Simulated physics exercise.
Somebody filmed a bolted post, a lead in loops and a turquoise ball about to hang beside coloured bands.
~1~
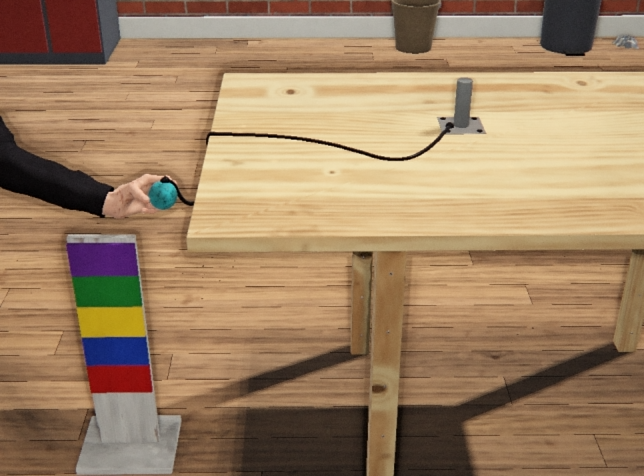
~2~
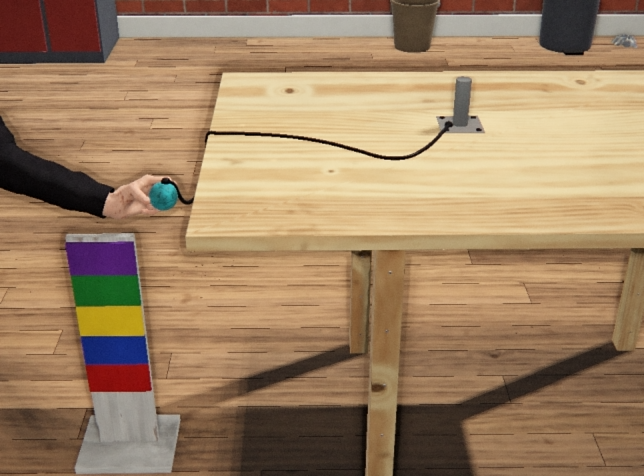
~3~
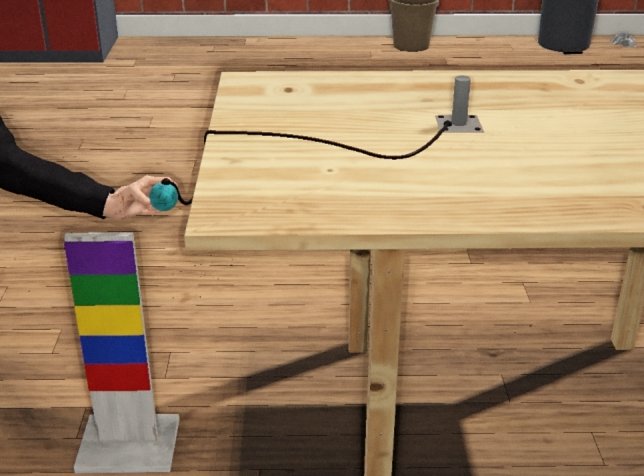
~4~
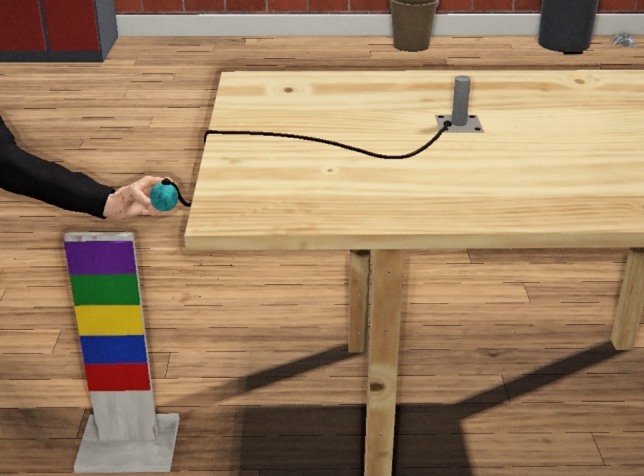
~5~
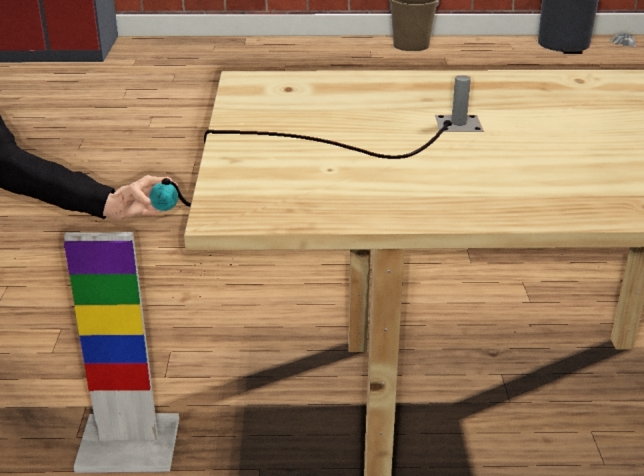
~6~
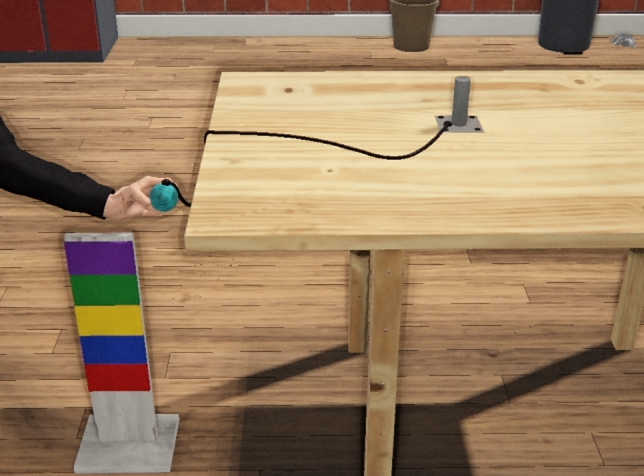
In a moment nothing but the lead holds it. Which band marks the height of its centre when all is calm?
Its middle rests at the yellow band.
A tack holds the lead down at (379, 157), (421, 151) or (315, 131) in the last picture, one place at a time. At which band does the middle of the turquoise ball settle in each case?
Try by try: Green; green; purple.
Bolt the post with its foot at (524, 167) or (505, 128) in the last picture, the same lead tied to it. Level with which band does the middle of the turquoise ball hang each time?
In that order: Green; green.
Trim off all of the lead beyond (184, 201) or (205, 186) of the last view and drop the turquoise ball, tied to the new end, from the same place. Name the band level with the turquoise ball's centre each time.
It would be green; purple.
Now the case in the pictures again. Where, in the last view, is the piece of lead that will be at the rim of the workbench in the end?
At (259, 134), roughly.
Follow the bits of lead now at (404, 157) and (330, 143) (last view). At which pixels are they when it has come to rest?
Near (356, 132) and (277, 139).
A little later, ball near (176, 299); level with green.
Next, ball near (237, 306); level with yellow.
Later still, ball near (206, 314); level with yellow.
When it is over, ball near (215, 315); level with yellow. The yellow one.
